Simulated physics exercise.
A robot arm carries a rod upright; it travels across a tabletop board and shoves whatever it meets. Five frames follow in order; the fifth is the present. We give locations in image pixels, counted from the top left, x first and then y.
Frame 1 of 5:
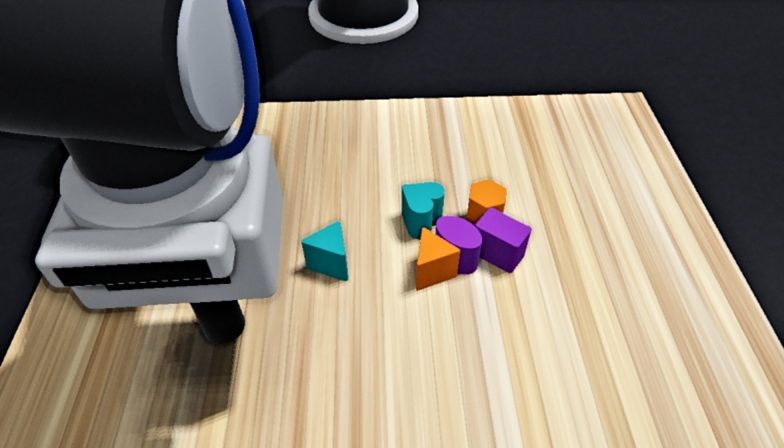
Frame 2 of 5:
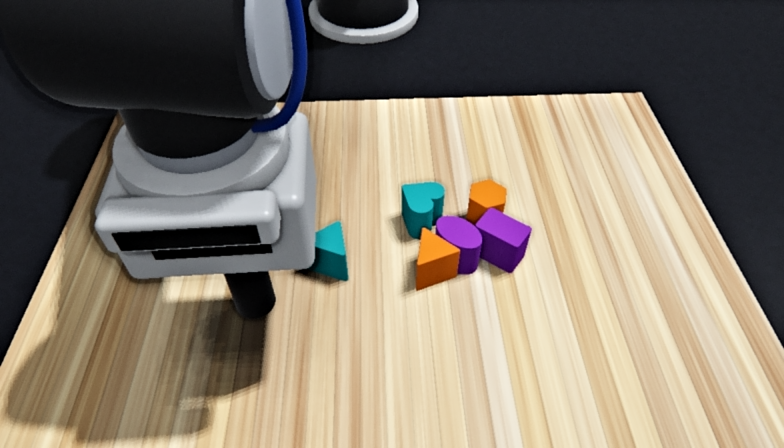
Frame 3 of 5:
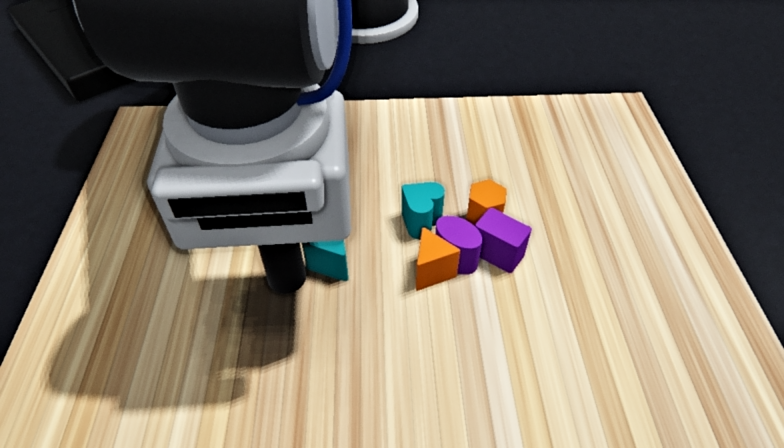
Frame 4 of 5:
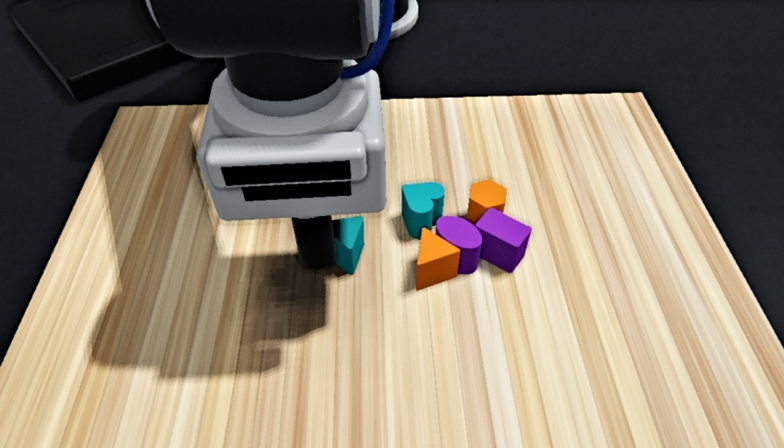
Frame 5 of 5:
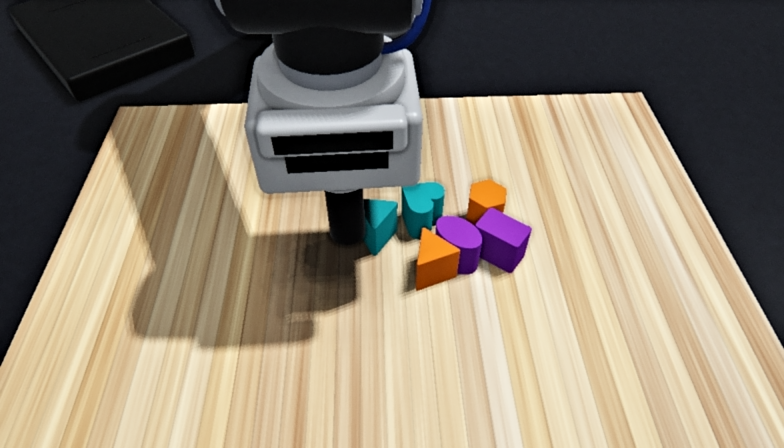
A robot arm moves right and pushes the turquoise triangular block toward the turquoise heart.
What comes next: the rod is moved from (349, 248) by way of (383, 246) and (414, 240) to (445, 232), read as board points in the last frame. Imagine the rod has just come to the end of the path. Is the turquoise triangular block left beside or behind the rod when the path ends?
Yes - that is the case.
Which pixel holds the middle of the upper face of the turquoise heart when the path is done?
Most likely (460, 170).
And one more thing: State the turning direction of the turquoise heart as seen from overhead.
It ends up turned clockwise.
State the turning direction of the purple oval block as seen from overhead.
Clockwise, from overhead.
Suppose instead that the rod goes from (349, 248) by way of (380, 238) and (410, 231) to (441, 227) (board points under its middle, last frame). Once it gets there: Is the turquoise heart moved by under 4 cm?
My answer is no.
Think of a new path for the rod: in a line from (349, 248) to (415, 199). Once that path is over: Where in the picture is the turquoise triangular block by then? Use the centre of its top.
My prediction: (443, 163).
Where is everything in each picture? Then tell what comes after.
Lower end of the rod (225, 327), tops of blocks, turquoise triangular block (328, 238), turquoise heart (423, 195), purple oval block (459, 231), purple rectangle (504, 226), in the first frame.
Rod (256, 303), blocks as before, in the second frame.
Rod (287, 279), blocks as before, in the third frame.
Rod (318, 255), turquoise triangular block (344, 229), in the fourth frame.
Rod (348, 232), turquoise triangular block (375, 209), turquoise heart (423, 195), purple oval block (459, 231), purple rectangle (504, 226), in the fifth frame.
The first path, step by step. Halfway along, rod (400, 227); turquoise triangular block (414, 195), turned 45° anticlockwise; turquoise heart (444, 183), turned 20° clockwise.
At the end, rod (447, 216); turquoise triangular block (429, 185), turned 75° anticlockwise; turquoise heart (460, 170), turned 25° clockwise; purple oval block (470, 234), turned 35° clockwise; purple rectangle (509, 225).
